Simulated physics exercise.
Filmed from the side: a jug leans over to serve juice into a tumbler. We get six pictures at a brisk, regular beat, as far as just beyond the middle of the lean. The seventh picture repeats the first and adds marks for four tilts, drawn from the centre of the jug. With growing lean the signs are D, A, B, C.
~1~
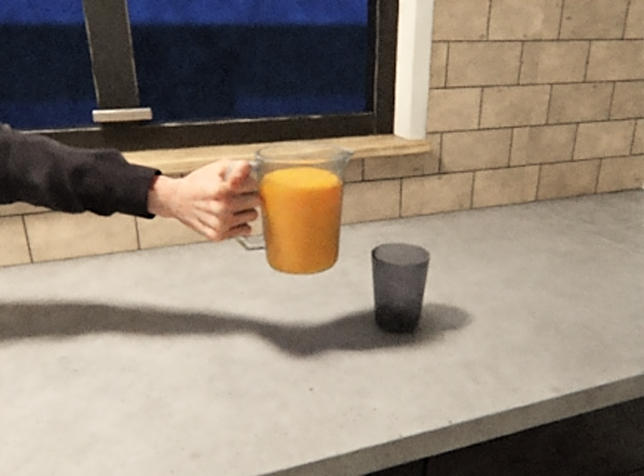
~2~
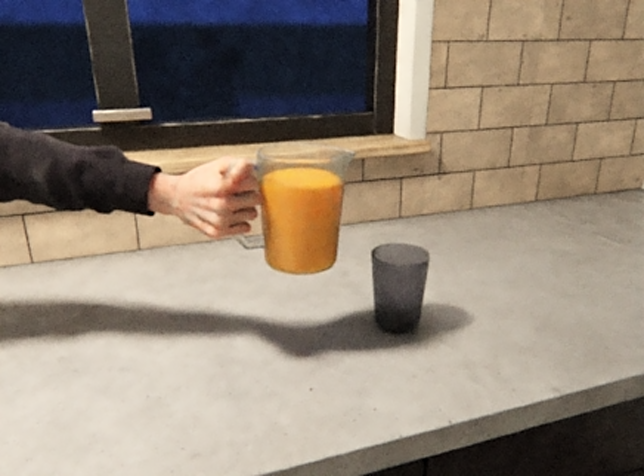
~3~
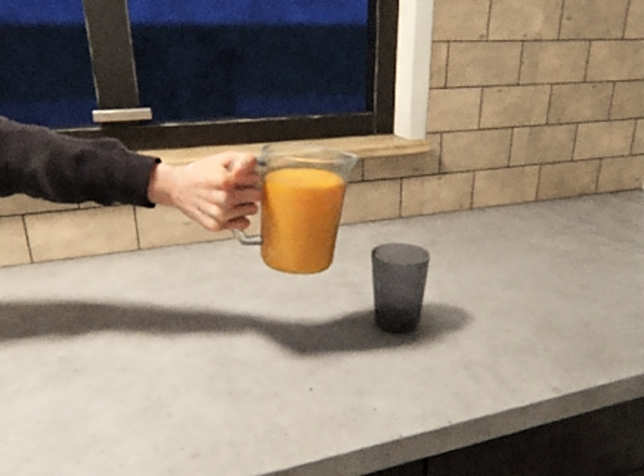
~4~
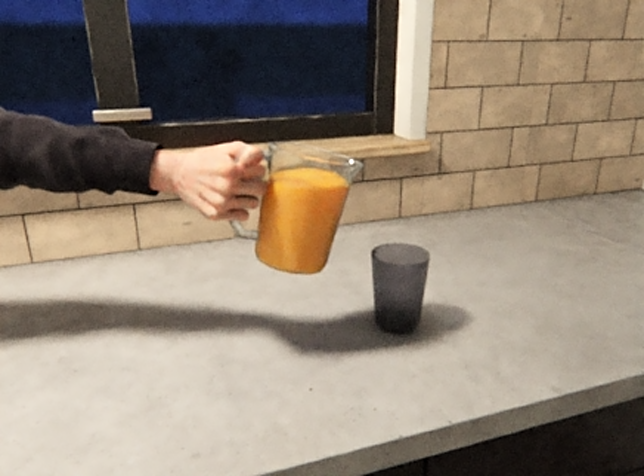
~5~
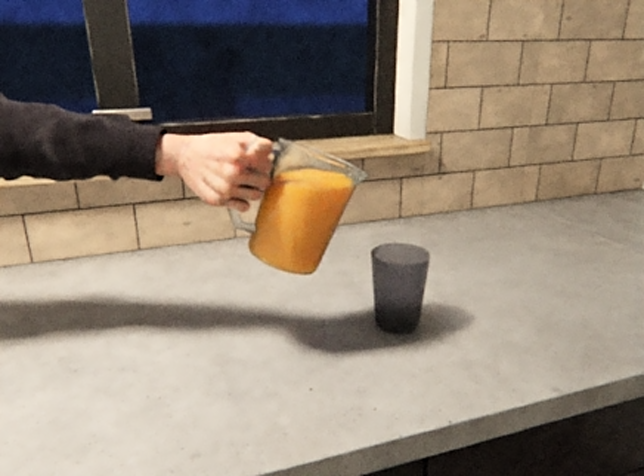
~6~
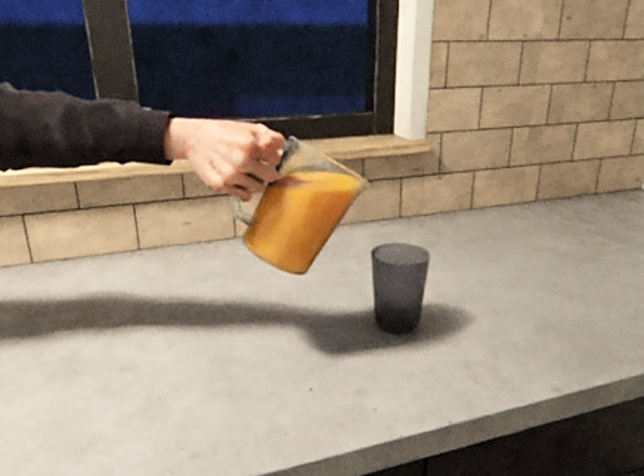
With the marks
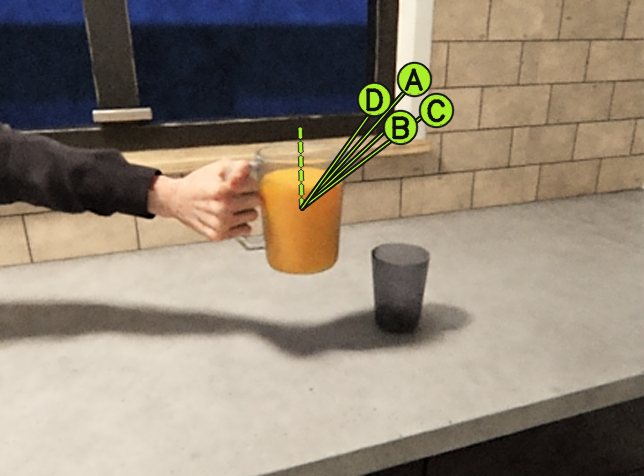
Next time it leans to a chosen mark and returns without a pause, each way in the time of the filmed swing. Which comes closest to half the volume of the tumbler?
It is C.
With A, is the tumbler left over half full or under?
Under.
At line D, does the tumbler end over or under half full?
Under.
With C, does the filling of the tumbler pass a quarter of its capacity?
Yes, it does.
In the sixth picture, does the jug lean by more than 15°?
Yes, it does.
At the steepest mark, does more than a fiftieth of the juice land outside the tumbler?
No.
On the marked copy, A at (403, 92); B at (382, 133); C at (420, 117); D at (367, 117).
If A is chosen, the tumbler ends with about 23 % of what it can hold.
If B is chosen, the tumbler ends with about 37 % of what it can hold.
If C is chosen, the tumbler ends with about 52 % of what it can hold.
If D is chosen, the tumbler ends with about 13 % of what it can hold.
